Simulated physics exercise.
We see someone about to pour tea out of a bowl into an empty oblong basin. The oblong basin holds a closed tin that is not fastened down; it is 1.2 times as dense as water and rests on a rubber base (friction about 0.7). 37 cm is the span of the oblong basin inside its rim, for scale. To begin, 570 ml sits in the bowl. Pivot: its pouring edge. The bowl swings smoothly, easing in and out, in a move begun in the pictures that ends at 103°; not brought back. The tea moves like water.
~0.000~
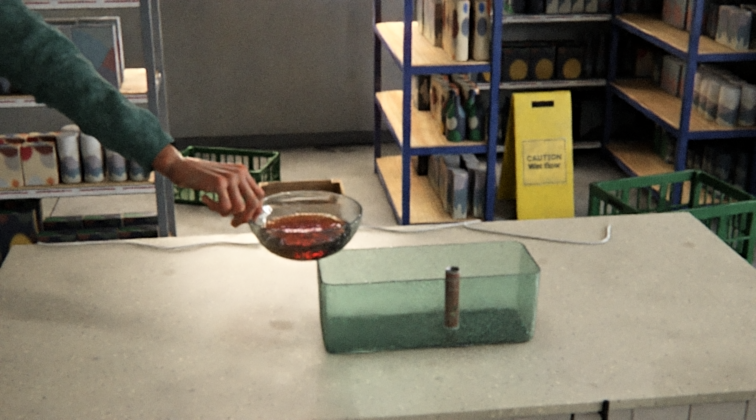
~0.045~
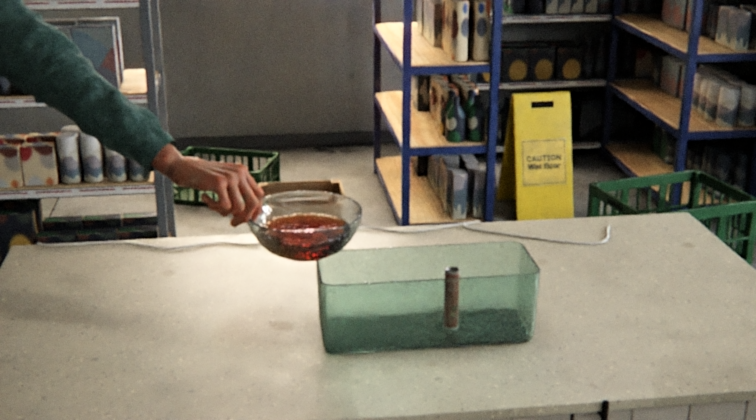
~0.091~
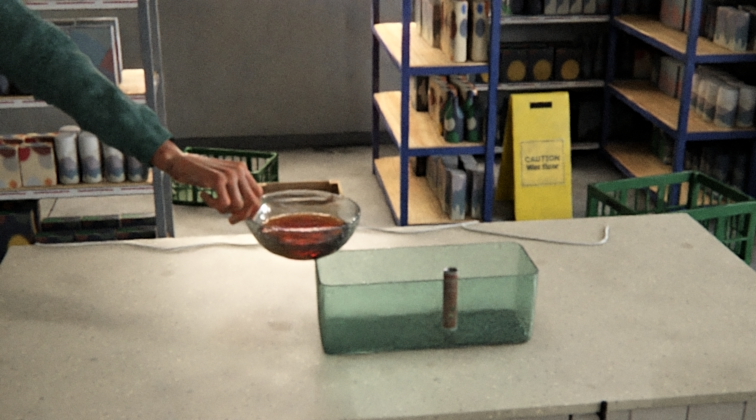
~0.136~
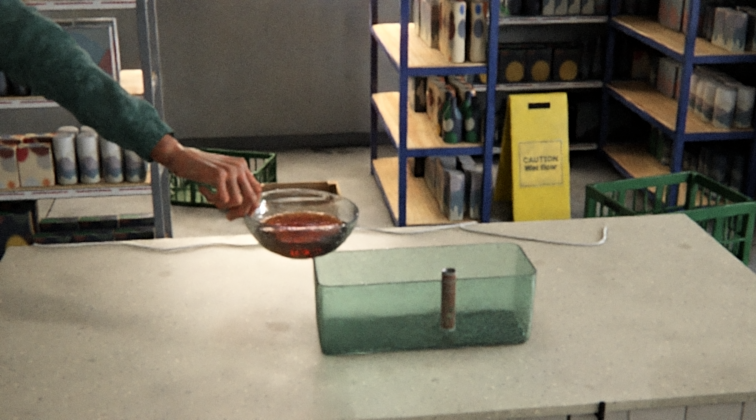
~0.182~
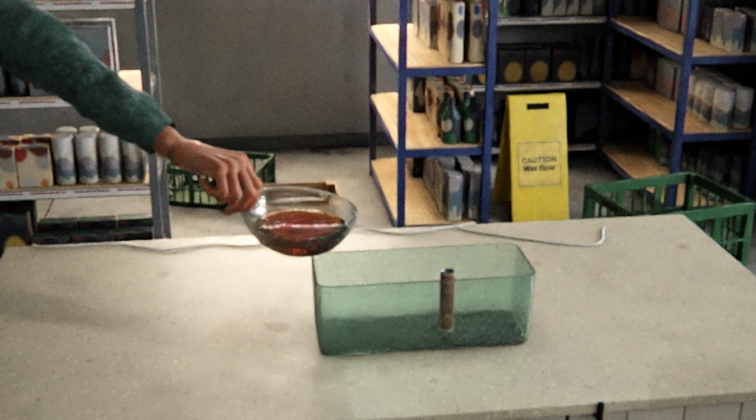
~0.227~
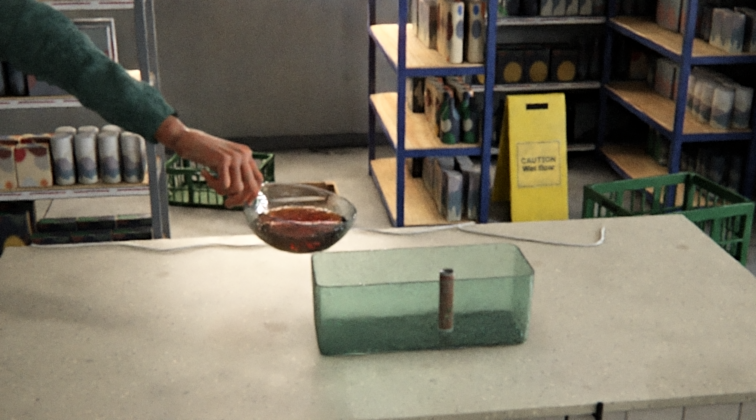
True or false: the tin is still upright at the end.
True.
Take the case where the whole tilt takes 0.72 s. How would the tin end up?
The tin would overturn.
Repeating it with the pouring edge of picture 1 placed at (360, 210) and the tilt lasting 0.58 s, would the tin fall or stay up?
Then it goes over.
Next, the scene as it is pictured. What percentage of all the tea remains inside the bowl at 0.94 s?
1 %.
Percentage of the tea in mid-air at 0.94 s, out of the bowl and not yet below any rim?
Estimate: Around 12 per cent.
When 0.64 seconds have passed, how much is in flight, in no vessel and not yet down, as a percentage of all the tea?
Around 38 in a hundred.
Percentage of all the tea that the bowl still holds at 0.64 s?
About 58 per cent.
Then, 0.64 s in, the tilt is 64° and 57 per cent is still to pour; the tin stands where it began.
Then, 0.94 s in, the tilt is 98° and 1 per cent is still to pour; the tin stands where it began.
Then, 1.26 s in, the tilt is 103° and 0 per cent is still to pour; the tin stands where it began.
Then, 1.60 s in, the tilt is 103° and 0 per cent is still to pour; the tin stands where it began.
Finally, the tin stands where it began.
